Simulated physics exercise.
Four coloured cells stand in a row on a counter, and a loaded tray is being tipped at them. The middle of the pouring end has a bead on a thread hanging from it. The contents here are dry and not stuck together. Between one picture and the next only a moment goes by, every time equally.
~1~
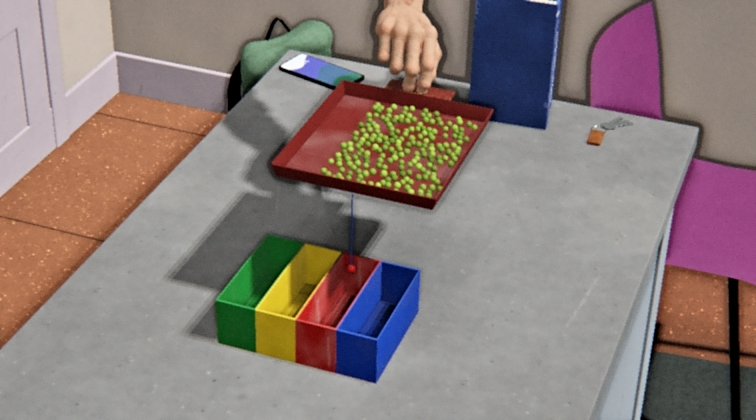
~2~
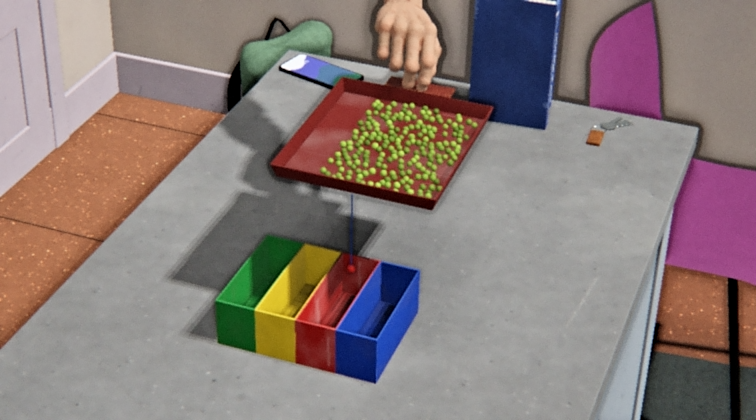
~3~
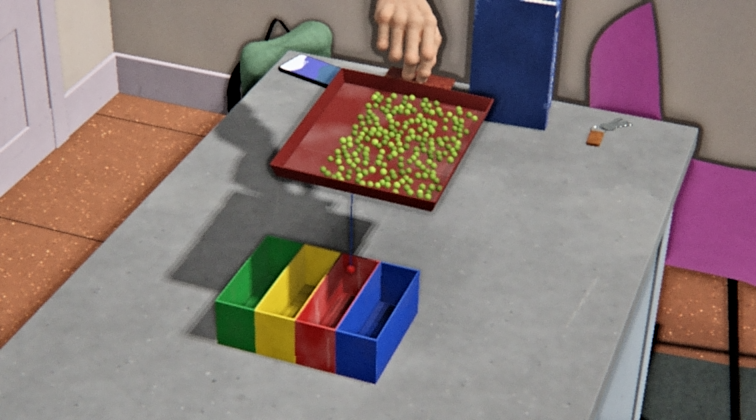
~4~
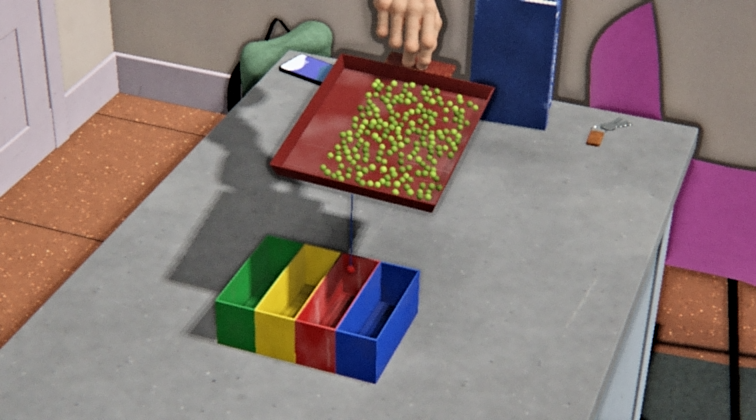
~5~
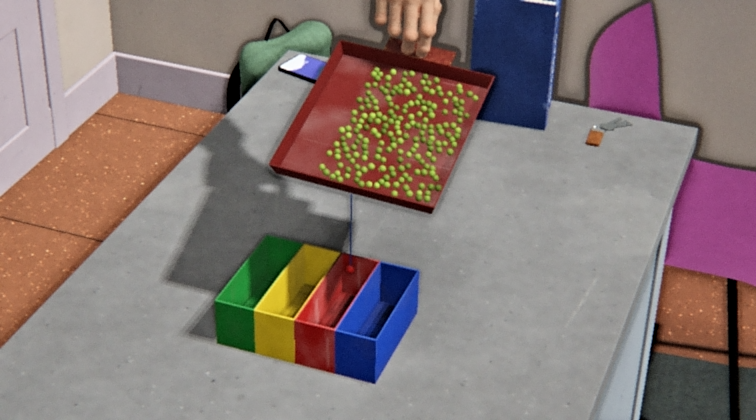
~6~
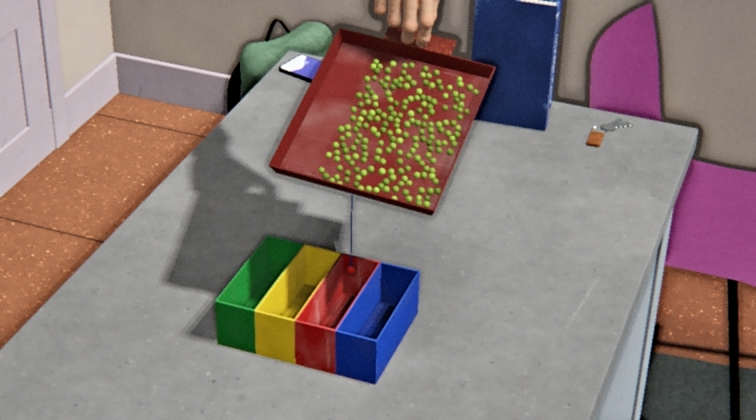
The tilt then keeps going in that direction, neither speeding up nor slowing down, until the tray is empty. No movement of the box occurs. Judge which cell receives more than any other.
The blue cell receives the most.
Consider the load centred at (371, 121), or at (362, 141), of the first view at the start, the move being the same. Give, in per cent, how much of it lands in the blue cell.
Close to 30 in a hundred, then close to 30 in a hundred.
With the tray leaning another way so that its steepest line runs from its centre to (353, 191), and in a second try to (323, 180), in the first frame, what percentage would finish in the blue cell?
So it's 30 percent with the first slope and 0 percent with the other.
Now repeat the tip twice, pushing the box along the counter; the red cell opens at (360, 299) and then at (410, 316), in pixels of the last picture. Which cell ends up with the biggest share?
One: That blue cell. Two: The red cell.
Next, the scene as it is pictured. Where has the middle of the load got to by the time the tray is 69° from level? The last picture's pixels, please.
Near the pixel (392, 196).
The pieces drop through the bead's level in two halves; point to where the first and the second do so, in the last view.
First part (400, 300), rest (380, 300).
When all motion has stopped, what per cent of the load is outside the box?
50 %.
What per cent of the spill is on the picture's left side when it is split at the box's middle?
I reckon around 10 per cent.
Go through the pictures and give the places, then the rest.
The first frame shows corners of the pouring end near (277, 162) and (433, 196), level; middle of the load near (400, 149), dried peas; bead on its thread near (351, 269); green cell near (236, 322); yellow cell near (276, 332); red cell near (316, 342); blue cell near (357, 352).
The second frame shows corners of the pouring end near (277, 162) and (432, 197), level; middle of the load near (399, 148).
The third frame shows corners of the pouring end near (276, 163) and (432, 198), tipped barely, lowest at the right corner; middle of the load near (399, 144).
The fourth frame shows corners of the pouring end near (276, 162) and (432, 201), tipped a little, lowest at the right corner; middle of the load near (399, 138).
The fifth frame shows corners of the pouring end near (275, 162) and (431, 203), tipped clearly, lowest at the right corner; middle of the load near (399, 133).
The sixth frame shows corners of the pouring end near (275, 163) and (431, 206), tipped clearly, lowest at the right corner; middle of the load near (398, 132), the bulk on the move; green cell near (236, 323); yellow cell near (275, 333); red cell near (315, 343); blue cell near (356, 353).
Shortly afterwards, tray tipped steeply; the bulk on the tray; only a few in the blue cell; a little falling or outside the box.
Next, tray tipped past a quarter turn; only a few on the tray; near a quarter in the blue cell; a little in the red cell; only a few in the yellow cell; near two thirds falling or outside the box.
Some moments later, tray tipped past a quarter turn; near a third in the blue cell; a little in the red cell; only a few in the yellow cell; near half falling or outside the box.
In the end, tray tipped past a quarter turn; near a third in the blue cell; a little in the red cell; only a few in the yellow cell; none at all in the green cell; near half outside the box.
